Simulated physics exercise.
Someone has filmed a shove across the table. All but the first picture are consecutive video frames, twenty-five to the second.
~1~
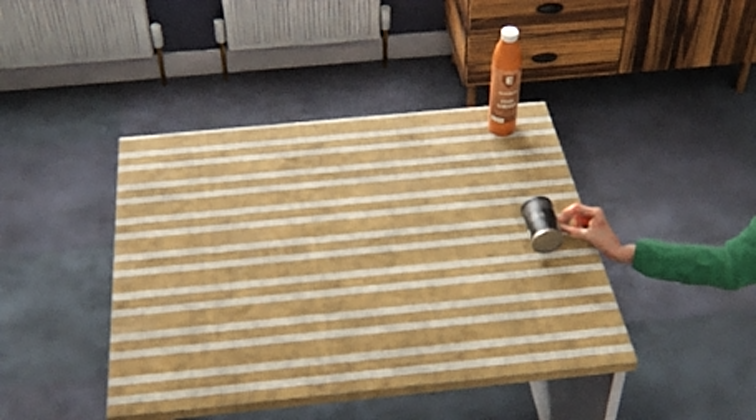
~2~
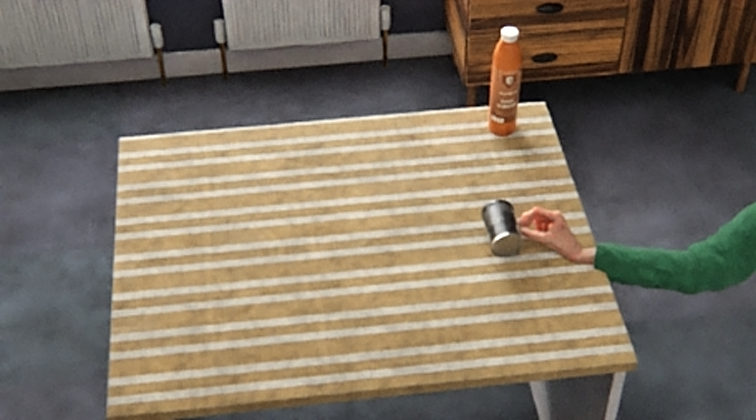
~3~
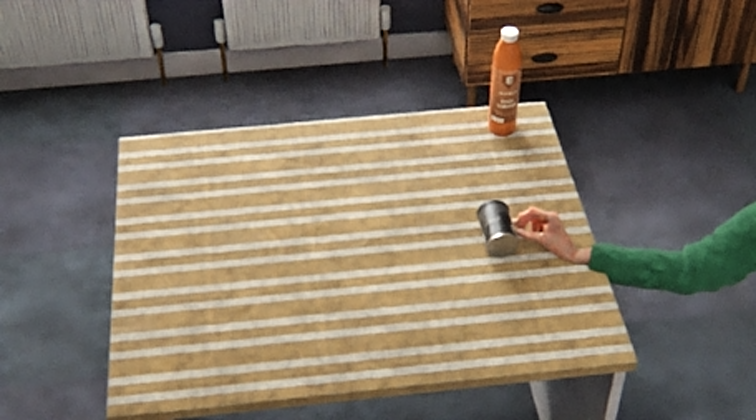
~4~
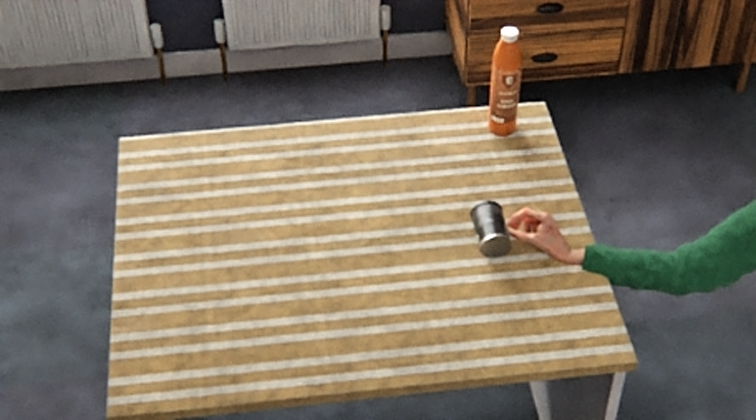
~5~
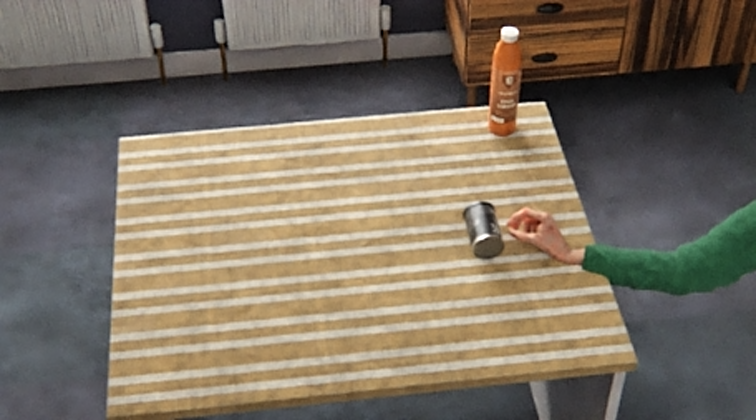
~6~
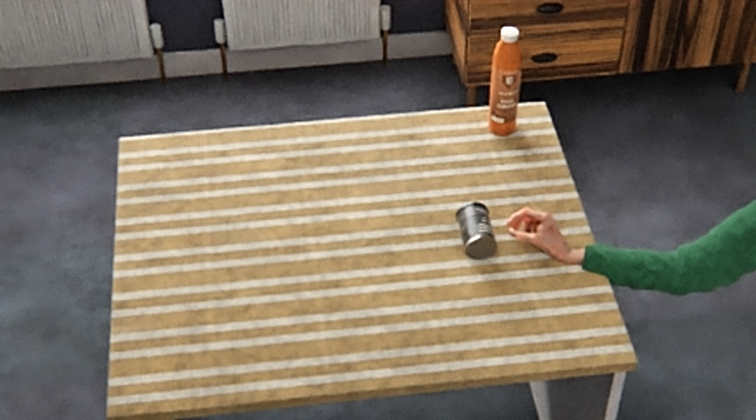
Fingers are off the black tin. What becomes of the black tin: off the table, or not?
The black tin stays on the table.
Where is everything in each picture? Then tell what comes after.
The first frame shows under the hand; black tin (542, 225).
The second frame shows under the hand; black tin (502, 228).
The third frame shows under the hand; black tin (498, 229).
The fourth frame shows black tin (491, 229).
The fifth frame shows black tin (484, 230) displaced a little.
The sixth frame shows black tin (477, 231) displaced a little.
Then, 0.20 s past the last view, black tin displaced about its own width near (444, 234).
Then, 0.40 s past the last view, black tin displaced well along near (418, 237).
Then, 0.80 s past the last view, black tin displaced well along near (383, 240).
Finally, moved from the start, black tin. Final places as the last picture's camera would see them, black tin near (372, 241).
